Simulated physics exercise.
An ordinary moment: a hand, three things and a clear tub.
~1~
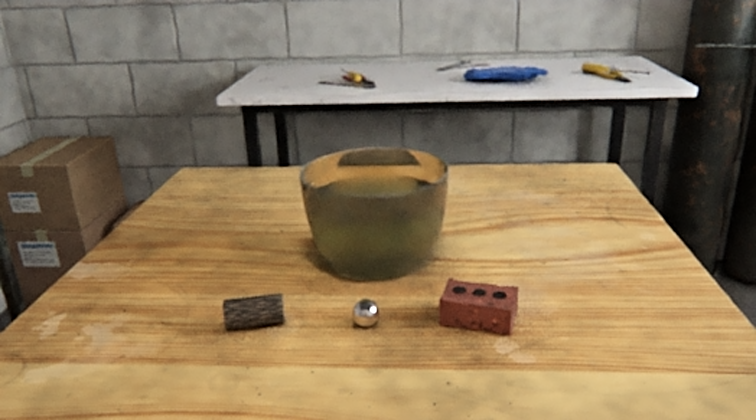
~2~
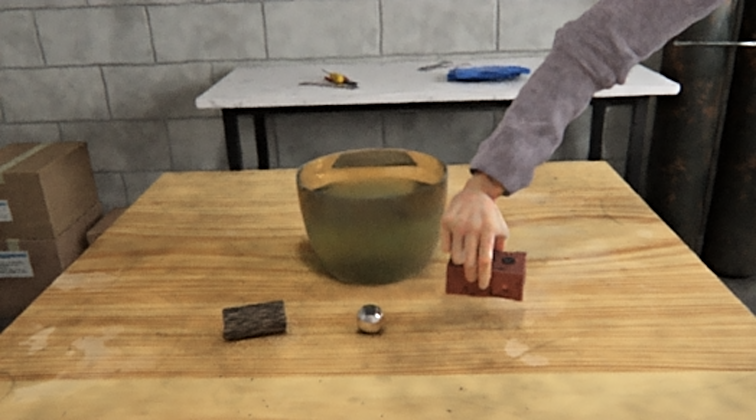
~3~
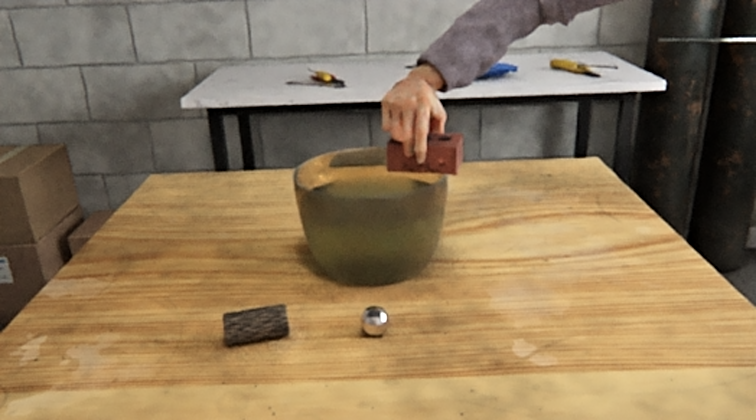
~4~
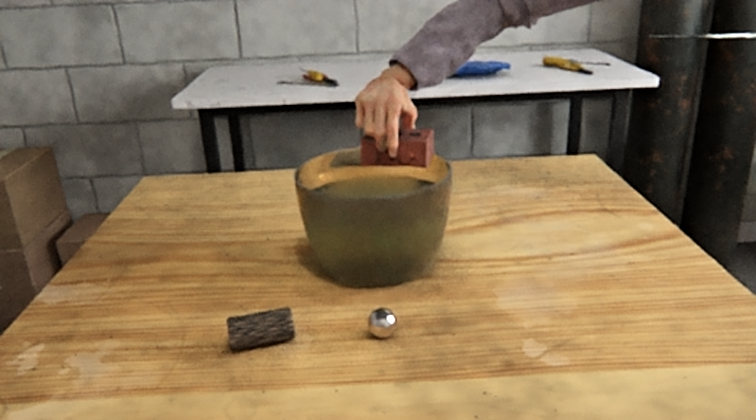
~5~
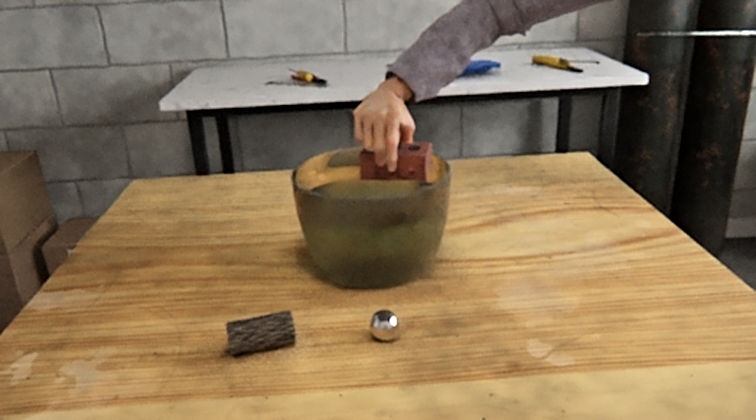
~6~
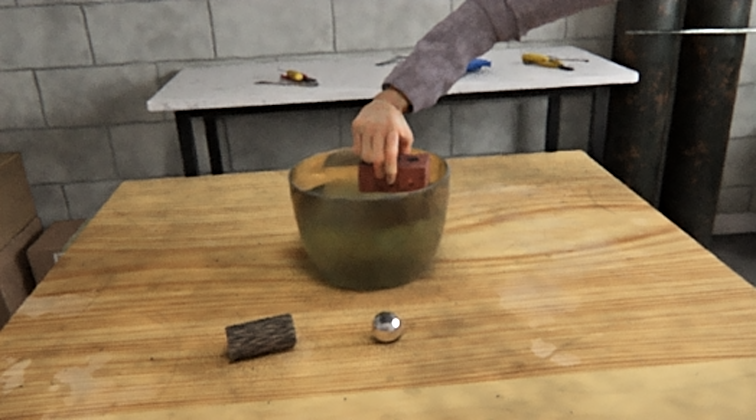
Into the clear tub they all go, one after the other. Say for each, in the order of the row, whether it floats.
Left rests at the top - middle lies at the bottom - right lies at the bottom.
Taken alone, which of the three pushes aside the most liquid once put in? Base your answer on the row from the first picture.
The right-hand piece.
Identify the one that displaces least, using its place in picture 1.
Answer: The body in the centre.
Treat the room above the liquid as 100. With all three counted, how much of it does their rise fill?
Some 18 per cent.
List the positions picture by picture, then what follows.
In the first picture, the row from the left; piece of branch (255, 311); steel ball (366, 313); piece of brick (479, 306).
In the second picture, a hand picks up the piece of brick; piece of brick (487, 273); steel ball (371, 318).
In the third picture, it is carried over; piece of brick (425, 153); piece of branch (256, 324).
In the fourth picture, it is above the clear tub; piece of brick (398, 148); steel ball (382, 323).
In the fifth picture, it comes down; piece of brick (396, 161); piece of branch (261, 332).
In the sixth picture, it is just over the surface; piece of branch (261, 336); steel ball (386, 326); piece of brick (395, 173).
Next, the piece of brick sinks.
After that, the steel ball sinks.
Finally, the piece of branch rides on the surface; afloat, piece of branch.
